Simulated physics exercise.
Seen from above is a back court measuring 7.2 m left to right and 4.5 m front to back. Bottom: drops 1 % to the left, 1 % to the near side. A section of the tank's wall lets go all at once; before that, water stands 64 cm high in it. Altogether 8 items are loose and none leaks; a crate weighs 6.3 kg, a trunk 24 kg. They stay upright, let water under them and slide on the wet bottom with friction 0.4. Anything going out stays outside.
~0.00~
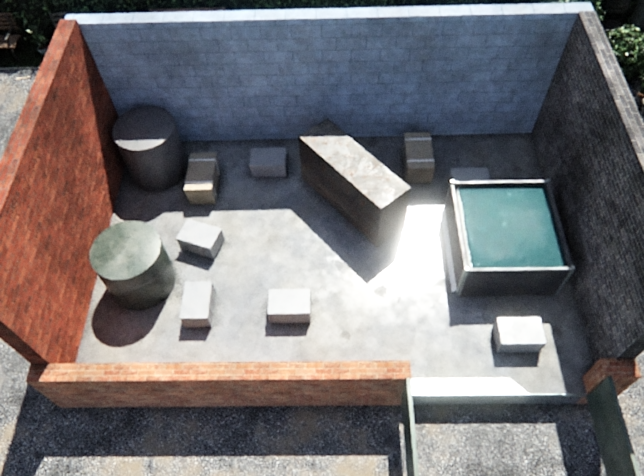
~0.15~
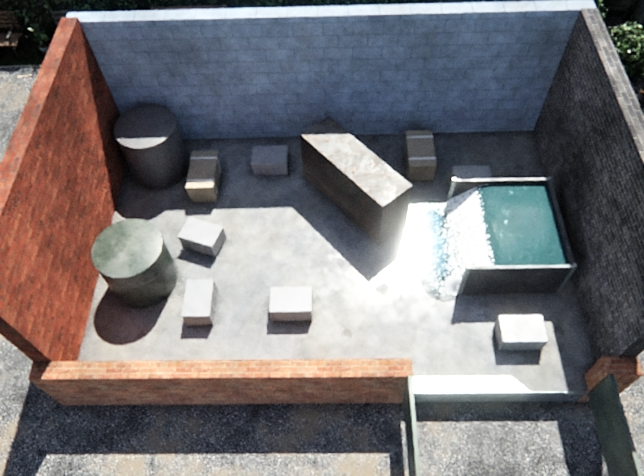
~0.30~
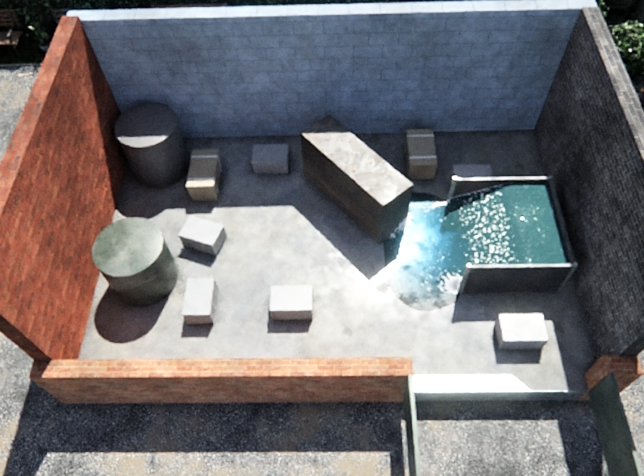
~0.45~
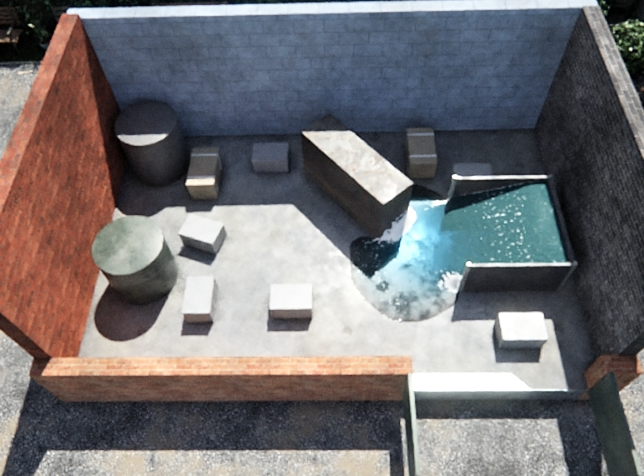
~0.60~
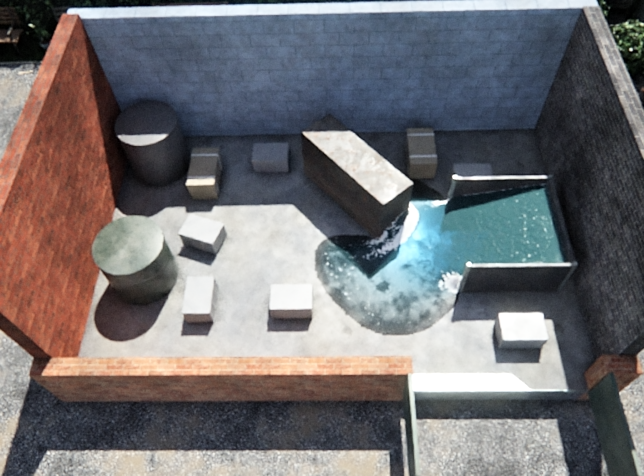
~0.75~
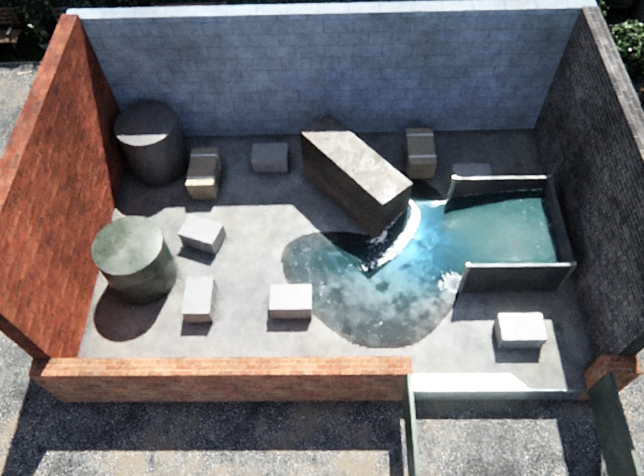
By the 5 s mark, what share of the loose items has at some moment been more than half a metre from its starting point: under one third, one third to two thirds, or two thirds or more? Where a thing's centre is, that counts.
One third to two thirds.
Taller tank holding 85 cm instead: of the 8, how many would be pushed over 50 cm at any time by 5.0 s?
The count would be 6.
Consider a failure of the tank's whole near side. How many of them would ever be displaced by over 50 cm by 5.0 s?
The answer would then be 1.
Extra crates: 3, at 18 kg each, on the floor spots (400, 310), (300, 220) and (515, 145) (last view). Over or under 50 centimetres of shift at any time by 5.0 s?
Outcome: Breaks the threshold first, stays within next, stays within last.
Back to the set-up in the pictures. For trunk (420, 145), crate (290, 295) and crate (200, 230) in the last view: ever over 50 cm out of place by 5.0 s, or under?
Listed in sequence: Lower; higher; higher for the last.
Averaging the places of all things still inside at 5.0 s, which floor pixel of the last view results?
Close to pixel (287, 246).
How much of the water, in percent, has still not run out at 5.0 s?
Some 98 per cent remains.
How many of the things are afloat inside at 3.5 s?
At that time, 4.
After 1.1 s 0 of 8 are over 50 cm from their spots; 0 afloat.
After 2.2 s 3 of 8 are over 50 cm from their spots; 2 afloat.
After 3.5 s 4 of 8 are over 50 cm from their spots; 4 afloat.
After 5.0 s 4 of 8 are over 50 cm from their spots, and 4 have been at some point; 5 afloat.
